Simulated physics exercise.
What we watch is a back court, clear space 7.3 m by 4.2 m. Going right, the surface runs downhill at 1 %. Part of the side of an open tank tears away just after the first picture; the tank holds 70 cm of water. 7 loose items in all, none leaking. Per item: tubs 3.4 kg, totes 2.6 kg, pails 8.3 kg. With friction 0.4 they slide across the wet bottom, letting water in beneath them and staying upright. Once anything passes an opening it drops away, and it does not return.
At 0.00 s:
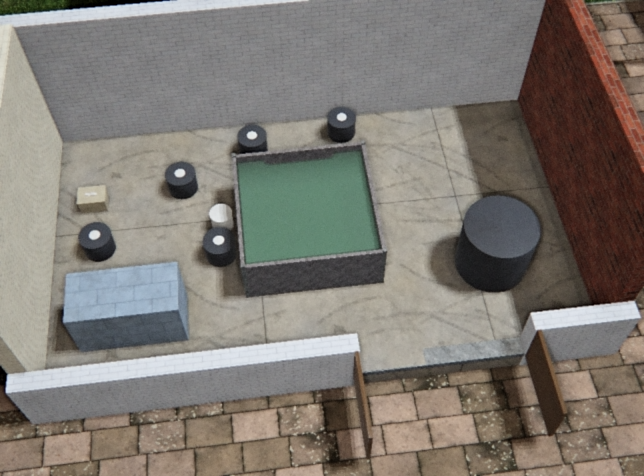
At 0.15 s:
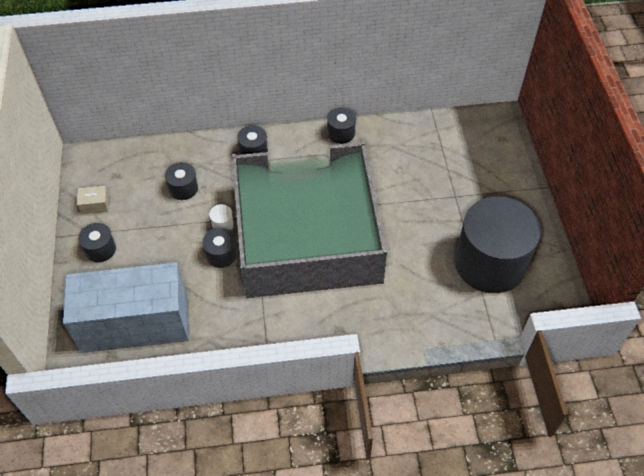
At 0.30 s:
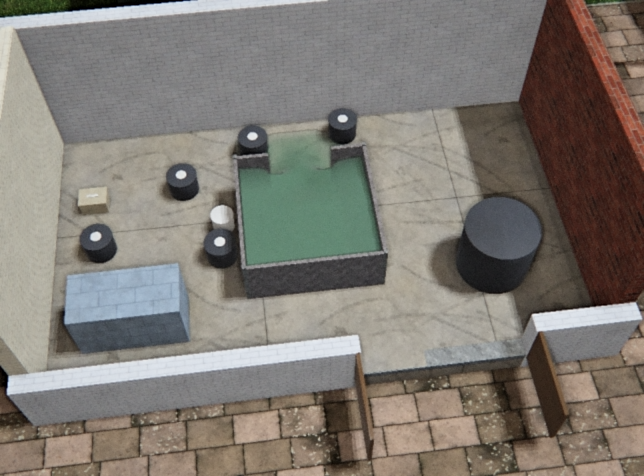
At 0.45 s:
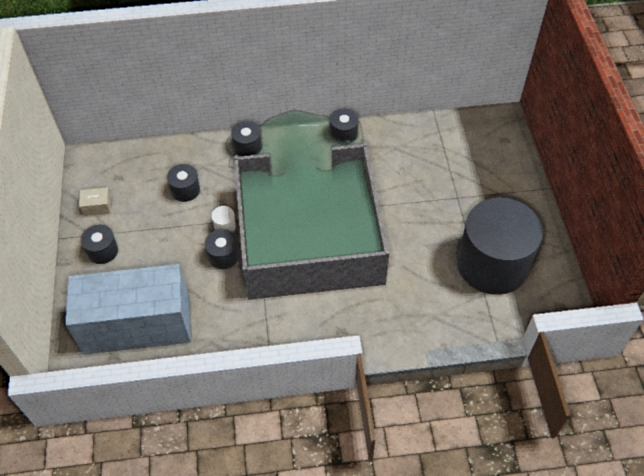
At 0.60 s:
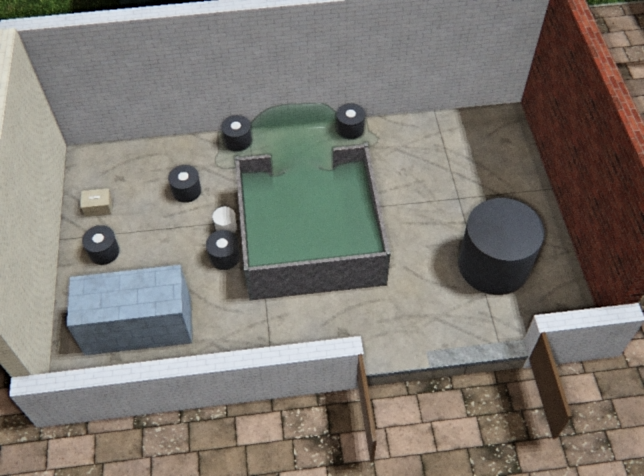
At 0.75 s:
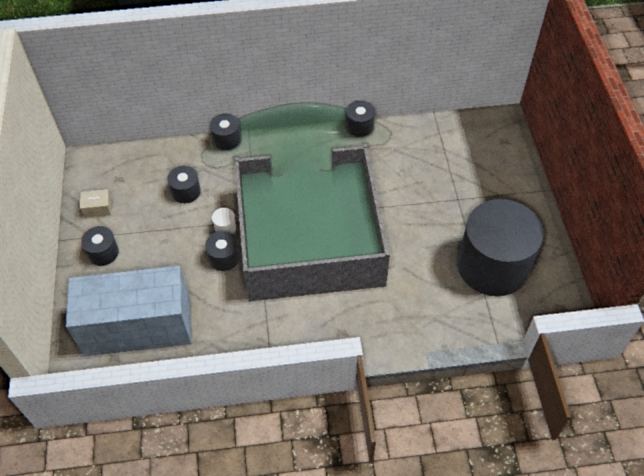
Green water sits level in a square, dark-walled tank in a walled court until a section of the back wall gives way. It pours through the gap and fans out toward the rear wall, nudging two dark tubs apart, the left one first, while the other objects stay put.
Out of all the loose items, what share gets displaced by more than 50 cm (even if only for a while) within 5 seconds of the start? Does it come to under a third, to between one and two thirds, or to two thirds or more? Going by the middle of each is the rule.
Two thirds or more.
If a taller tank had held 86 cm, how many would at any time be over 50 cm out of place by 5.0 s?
Count under that change: 5.
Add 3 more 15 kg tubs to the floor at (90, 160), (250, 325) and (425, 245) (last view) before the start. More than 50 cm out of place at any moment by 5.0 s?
Result, in sequence: Above the mark / below the mark / below the mark.
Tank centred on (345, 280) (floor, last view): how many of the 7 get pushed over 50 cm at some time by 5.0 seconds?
Then 5 of them would.
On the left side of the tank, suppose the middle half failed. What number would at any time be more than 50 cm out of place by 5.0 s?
That gives 7 of them.
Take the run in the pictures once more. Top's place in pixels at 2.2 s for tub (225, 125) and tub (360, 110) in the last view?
I'd say close to (95, 201) and close to (542, 175).
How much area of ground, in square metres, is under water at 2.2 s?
About 15 m2.
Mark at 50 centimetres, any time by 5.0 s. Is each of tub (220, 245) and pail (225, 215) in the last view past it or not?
In the order asked, they come out within the limit and within the limit.
After 1.1 s 2 of 7 are over 50 cm from their spots; 0 afloat.
After 2.2 s 3 of 7 are over 50 cm from their spots; 2 afloat.
After 3.5 s 5 of 7 are over 50 cm from their spots; 3 afloat.
After 5.0 s 5 of 7 are over 50 cm from their spots, and 5 have been at some point; 5 afloat.
